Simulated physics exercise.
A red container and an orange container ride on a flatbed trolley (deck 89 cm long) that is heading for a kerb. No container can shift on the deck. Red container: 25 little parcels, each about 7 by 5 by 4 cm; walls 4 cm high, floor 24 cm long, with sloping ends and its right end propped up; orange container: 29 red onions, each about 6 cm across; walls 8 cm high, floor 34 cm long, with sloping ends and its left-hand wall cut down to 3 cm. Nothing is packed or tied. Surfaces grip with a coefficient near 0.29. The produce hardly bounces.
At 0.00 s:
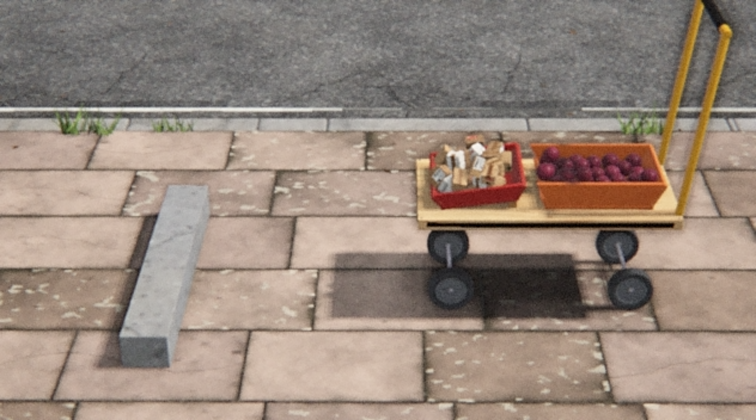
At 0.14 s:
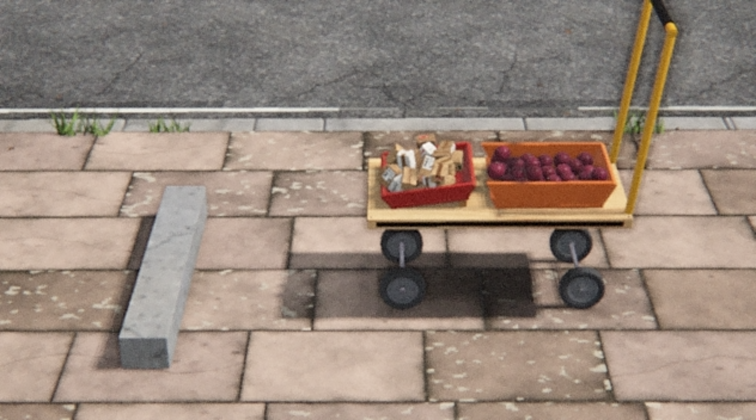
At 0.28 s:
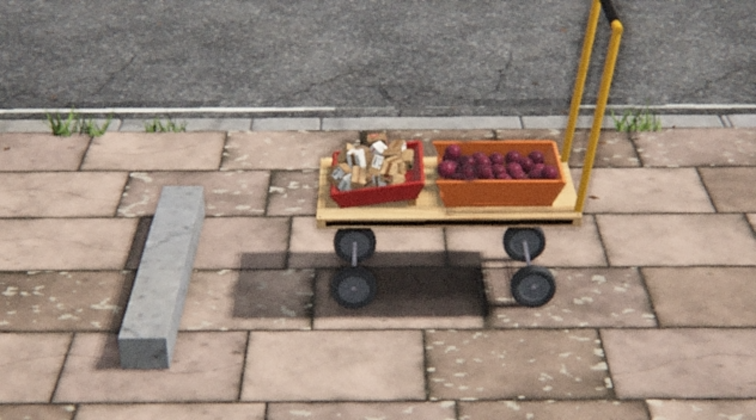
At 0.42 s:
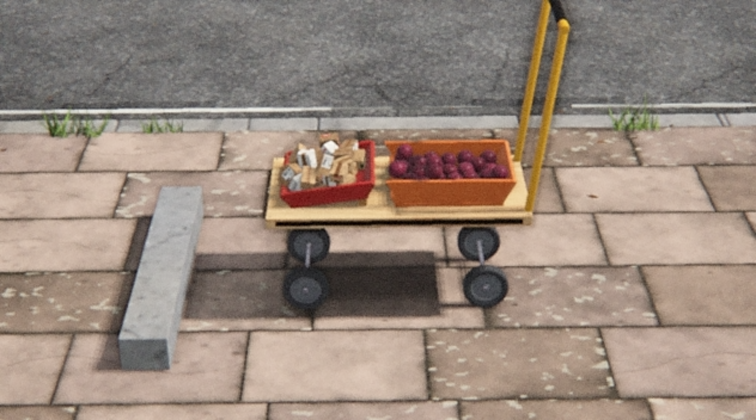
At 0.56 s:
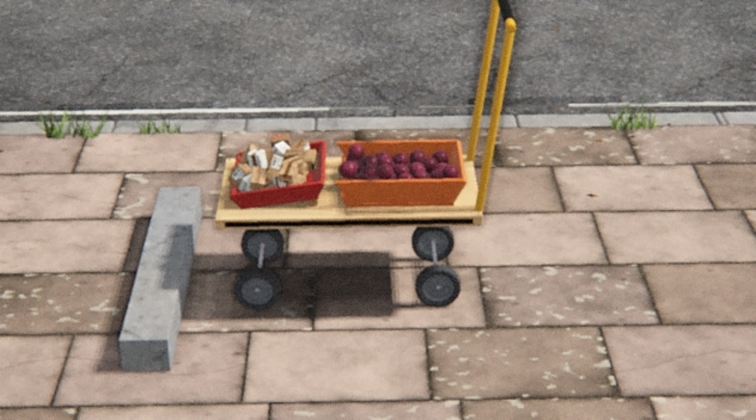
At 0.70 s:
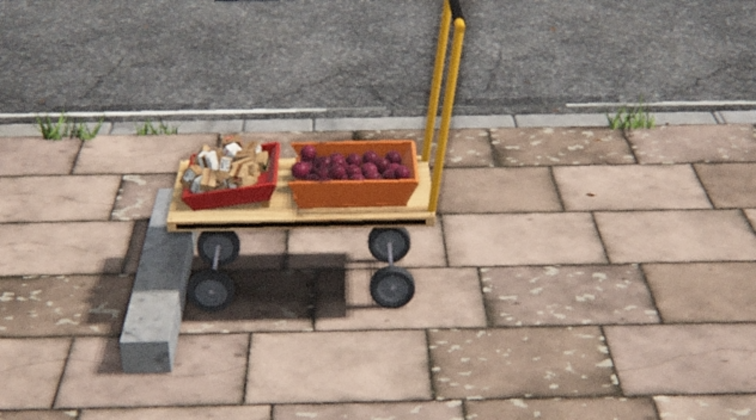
A flatbed trolley with a pale wooden deck, dark wheels and a tall yellow handle at its right end rolls steadily left across pinkish paving slabs beside a grey road, seen from above and to the side. On it sit a red container of small parcels at left and an orange one of red onions at right. Both ride along unshifted, closing on a grey kerb block, while the view stays still.
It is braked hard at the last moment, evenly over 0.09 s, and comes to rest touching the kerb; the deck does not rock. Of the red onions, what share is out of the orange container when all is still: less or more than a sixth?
It sheds under a sixth of them.
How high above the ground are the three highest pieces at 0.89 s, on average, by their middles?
Some 50 cm up.
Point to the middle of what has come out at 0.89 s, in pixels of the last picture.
Near (186, 179).
After 0.77 s, red container 25 in, 0 out and orange container 29 in, 0 out.
After 0.89 s, red container 21 in, 4 out and orange container 27 in, 2 out.
After 1.12 s, red container 19 in, 6 out and orange container 27 in, 2 out.
Final count (at 1.62 s), red container 18 in, 7 out and orange container 27 in, 2 out. Asked share, 2 of 29, 7 per cent.
